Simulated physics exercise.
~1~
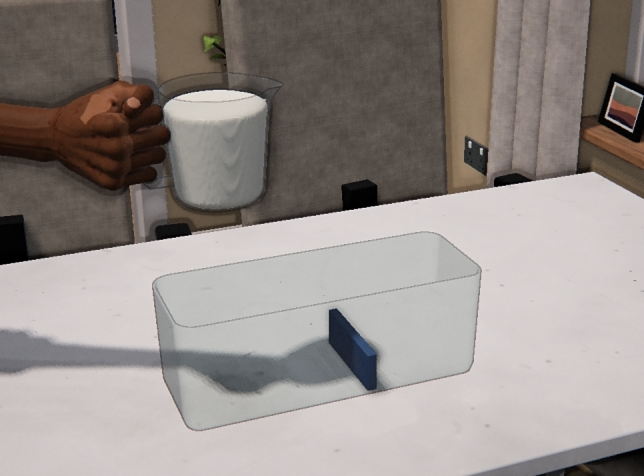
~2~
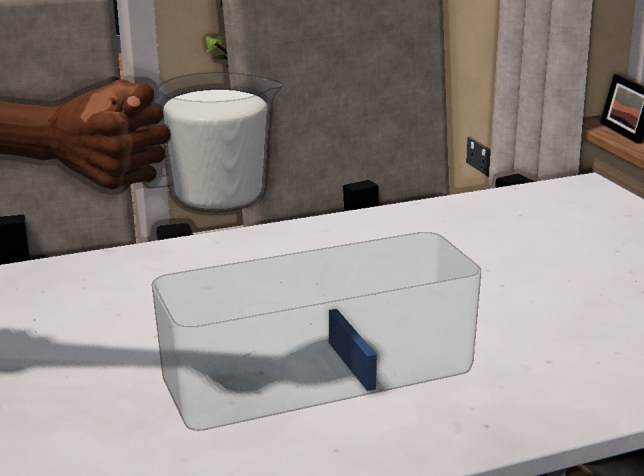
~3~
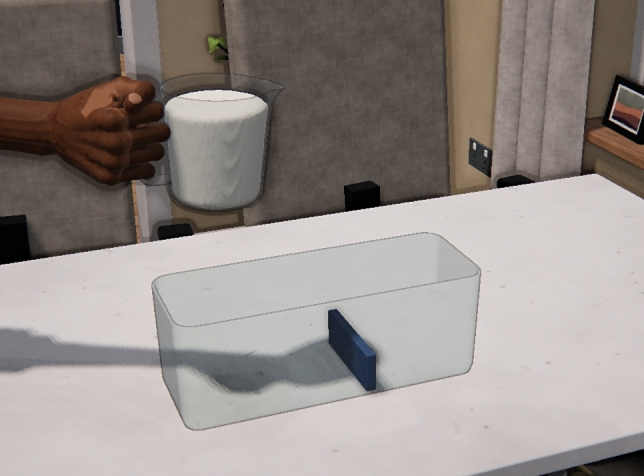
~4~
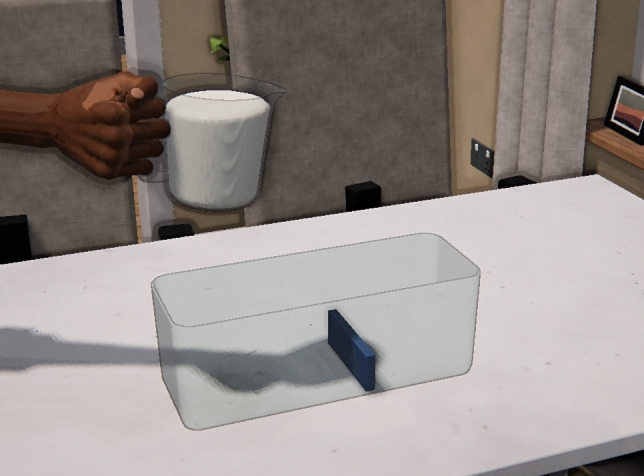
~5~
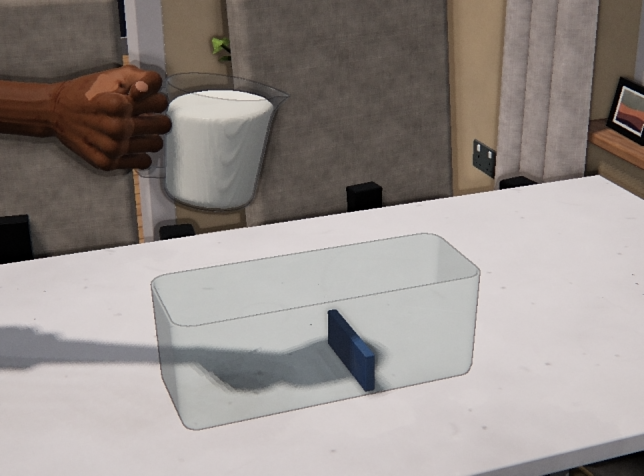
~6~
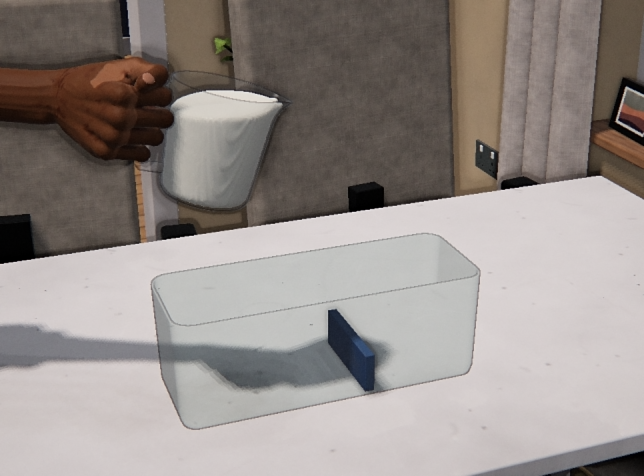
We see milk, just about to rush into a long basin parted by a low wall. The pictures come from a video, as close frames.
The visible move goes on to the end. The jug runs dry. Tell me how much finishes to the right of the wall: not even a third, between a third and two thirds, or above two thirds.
The share right of the wall fails to exceed two thirds but reaches one third.
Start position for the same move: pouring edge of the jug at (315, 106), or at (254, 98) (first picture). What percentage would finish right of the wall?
It comes to about 75 %, followed by about 5 %.
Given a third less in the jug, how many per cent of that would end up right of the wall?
That works out to some 20 %.
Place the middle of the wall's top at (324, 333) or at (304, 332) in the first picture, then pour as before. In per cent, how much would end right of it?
Result: 80 % first, 95 % second.
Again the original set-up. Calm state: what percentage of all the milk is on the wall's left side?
I'd estimate around 50 per cent.
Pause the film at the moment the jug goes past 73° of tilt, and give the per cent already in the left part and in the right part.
Left 0 %, right 10 %.
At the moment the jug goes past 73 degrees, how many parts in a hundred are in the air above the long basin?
Estimate: Some 20 per cent.
A moment on, the jug is tipped part way and 69 per cent is still to pour, 1 is left of the wall and 8 right of it.
Next, the jug is tipped right over and 12 per cent is still to pour, 24 is left of the wall and 47 right of it.
Then the jug is tipped right over and 0 per cent is still to pour, 48 is left of the wall and 50 right of it.
Later the jug is tipped right over and 0 per cent is still to pour, 48 is left of the wall and 51 right of it.
At rest 48 per cent lies left of the wall, 51 right of it and 1 outside.
